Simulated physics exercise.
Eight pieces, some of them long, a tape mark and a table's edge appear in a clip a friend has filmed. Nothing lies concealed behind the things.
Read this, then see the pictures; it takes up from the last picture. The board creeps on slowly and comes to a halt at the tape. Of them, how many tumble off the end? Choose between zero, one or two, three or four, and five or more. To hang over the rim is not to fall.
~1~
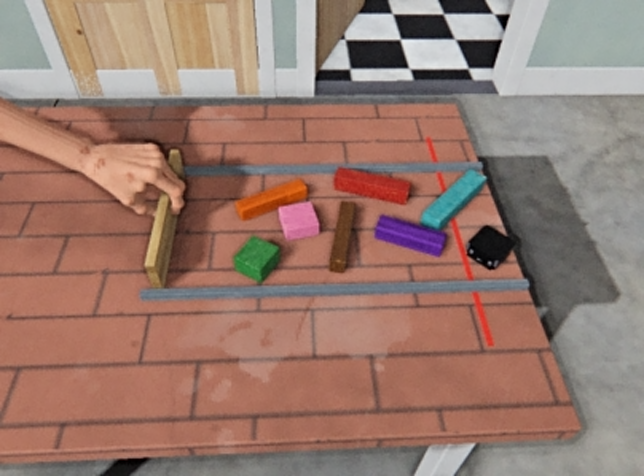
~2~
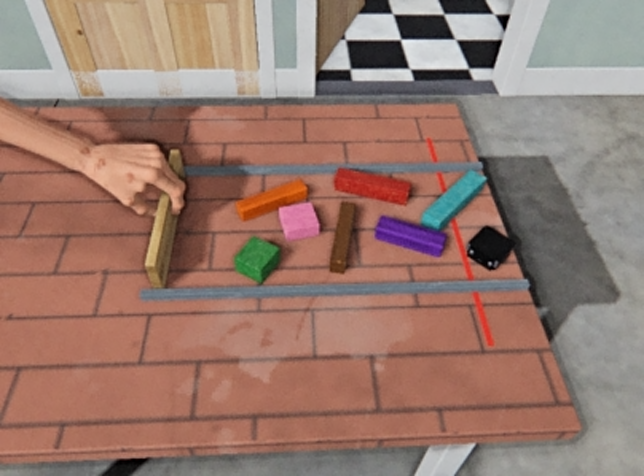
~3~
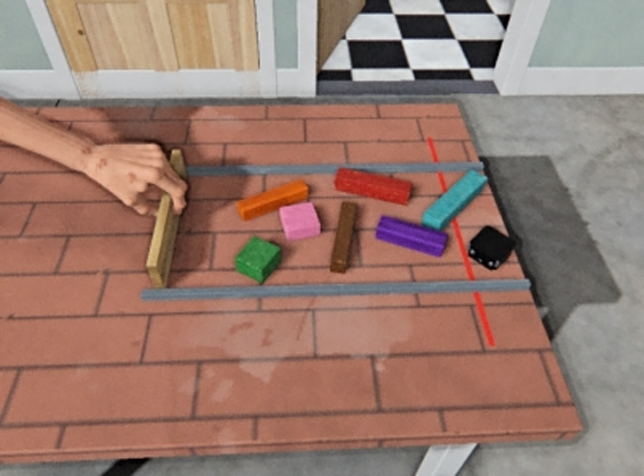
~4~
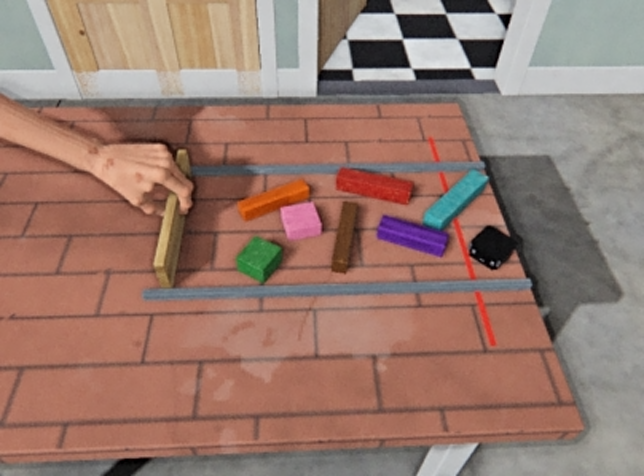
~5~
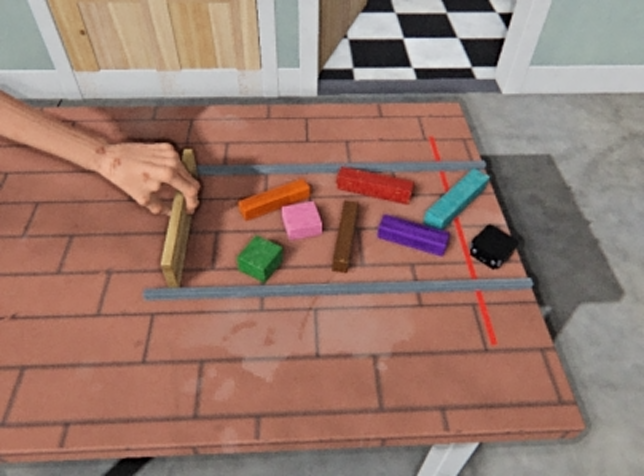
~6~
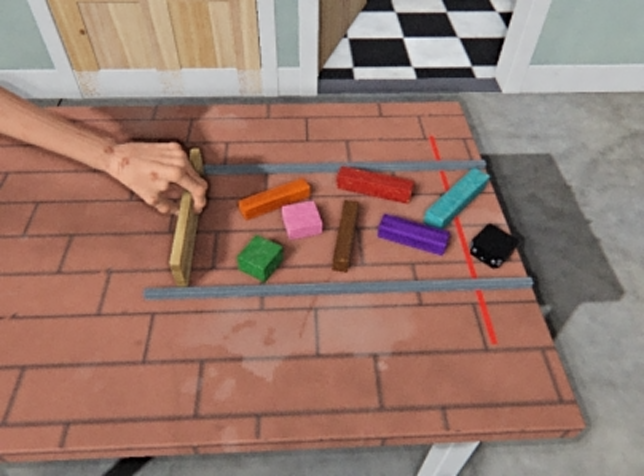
The count is three or four.
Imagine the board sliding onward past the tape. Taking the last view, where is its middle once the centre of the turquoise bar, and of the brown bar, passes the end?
With the turquoise bar it sits around (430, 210), with the brown bar around (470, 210).
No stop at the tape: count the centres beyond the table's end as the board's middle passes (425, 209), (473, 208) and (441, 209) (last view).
Counts: 1, 5, 2.
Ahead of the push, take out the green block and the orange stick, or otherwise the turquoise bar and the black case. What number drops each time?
That makes 3 fallen, then 1 fallen in the other try.
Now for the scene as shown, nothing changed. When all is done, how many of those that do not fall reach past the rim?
The answer comes to 1.
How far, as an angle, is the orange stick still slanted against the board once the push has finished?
Close to 0°.
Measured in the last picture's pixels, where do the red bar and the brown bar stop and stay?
The red bar stops around (491, 188); the brown bar around (505, 234).
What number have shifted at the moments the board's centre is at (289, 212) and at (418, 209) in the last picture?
I get 4 at the one place and 8 at the other.
Early on, none off yet; black case at rest near (493, 247); turquoise bar at rest near (457, 199); purple stick at rest near (413, 234).
A while later, none off yet; black case at rest near (493, 247); turquoise bar travelled a little near (467, 204); purple stick travelled a little near (433, 236).
Further along, none off yet; black case leaning well over near (530, 257); turquoise bar travelled a little near (492, 200); purple stick travelled about its own width near (492, 249).
Finally, the number that fall off is three or four; lost, purple stick, turquoise bar and black case.
